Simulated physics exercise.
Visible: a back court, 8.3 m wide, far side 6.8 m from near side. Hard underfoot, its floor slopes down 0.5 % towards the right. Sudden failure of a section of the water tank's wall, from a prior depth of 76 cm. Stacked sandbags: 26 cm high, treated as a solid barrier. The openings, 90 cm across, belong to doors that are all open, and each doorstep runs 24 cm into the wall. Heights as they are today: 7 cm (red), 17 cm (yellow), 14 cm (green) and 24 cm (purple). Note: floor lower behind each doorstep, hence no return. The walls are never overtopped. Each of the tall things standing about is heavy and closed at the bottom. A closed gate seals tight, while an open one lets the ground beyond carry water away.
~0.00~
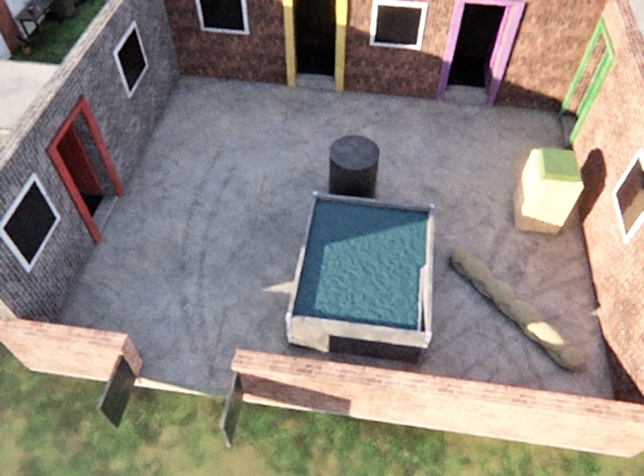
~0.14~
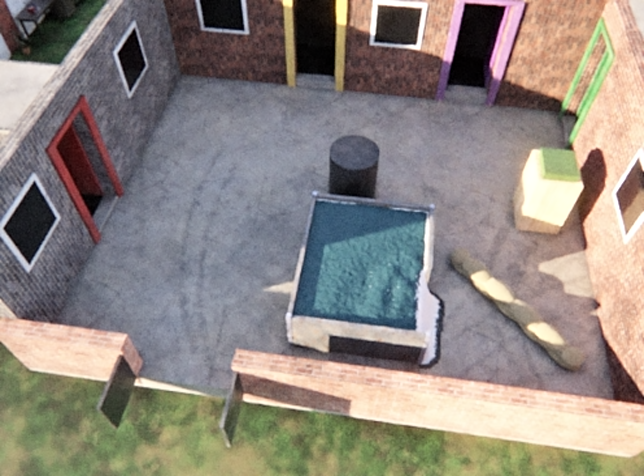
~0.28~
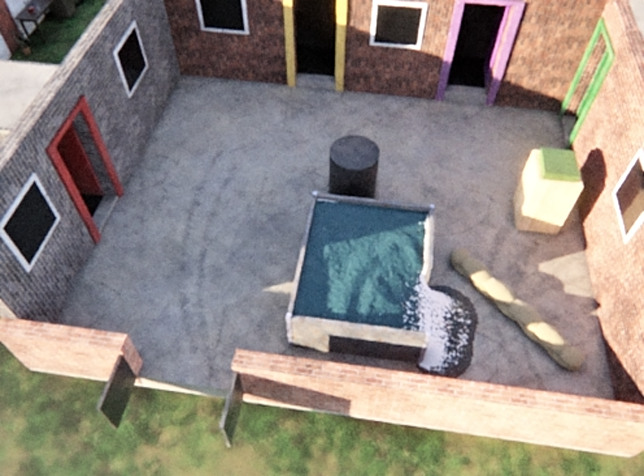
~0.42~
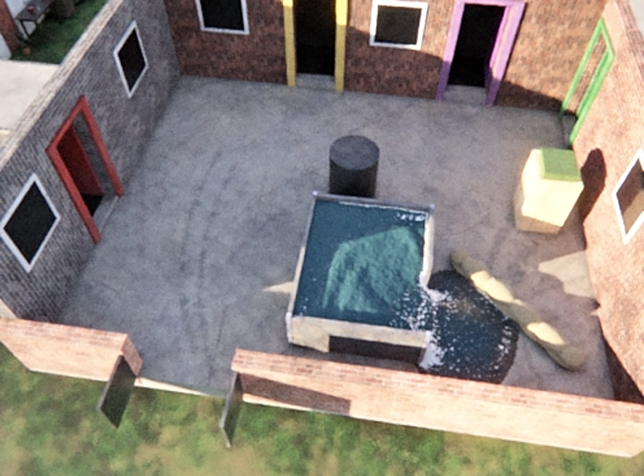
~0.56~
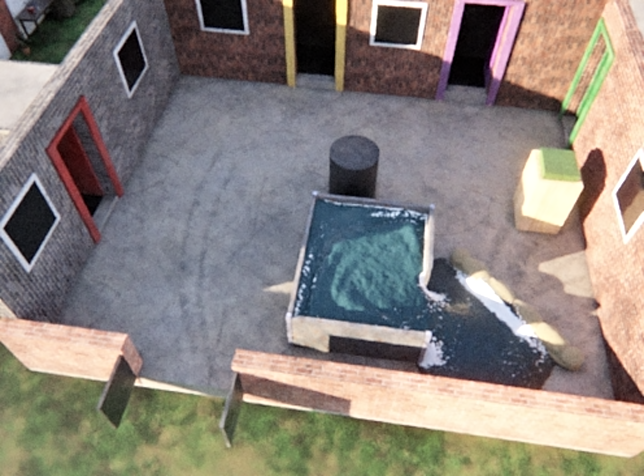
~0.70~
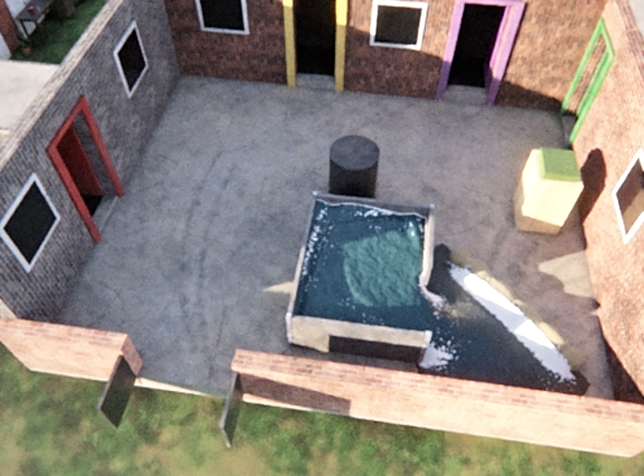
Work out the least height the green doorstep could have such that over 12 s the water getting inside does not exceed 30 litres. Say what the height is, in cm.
The least height is about 7 cm.
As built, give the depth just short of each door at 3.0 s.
Door by door, in centimetres - red 0, yellow 0, green 8, purple 0.
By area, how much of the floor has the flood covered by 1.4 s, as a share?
Wet: Close to 10 %.
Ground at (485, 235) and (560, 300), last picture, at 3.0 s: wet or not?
Taking them in turn, they come out submerged and submerged.
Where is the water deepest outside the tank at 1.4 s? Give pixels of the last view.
At about pixel (620, 429).
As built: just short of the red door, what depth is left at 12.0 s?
The depth there is around 3.0 cm.
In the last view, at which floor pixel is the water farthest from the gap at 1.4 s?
Somewhere near the pixel (620, 429).
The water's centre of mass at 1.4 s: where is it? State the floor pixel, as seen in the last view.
Look at about (414, 314) in the last view.
After 1.4 s water covers 10 % of the floor, deepest (76 cm) near (620, 429); it has not reached the green door.
After 3.0 s water covers 25 % of the floor, deepest (42 cm) near (620, 429); 8 cm at the green door, 0 litres in over its 14 cm doorstep.
After 12.0 s water covers 90 % of the floor, deepest (12 cm) near (473, 408); 9 cm at the green door, 1 litre in over its 14 cm doorstep.
At the green door as built, the water arrived by 2.9 s and peaked near 11 cm at 8.4 s.
With a doorstep of 6.5 cm, 40 litres would have come in within the 12 s; with 8.5 cm, 16 litres. So under 30 litres takes about 7 cm.
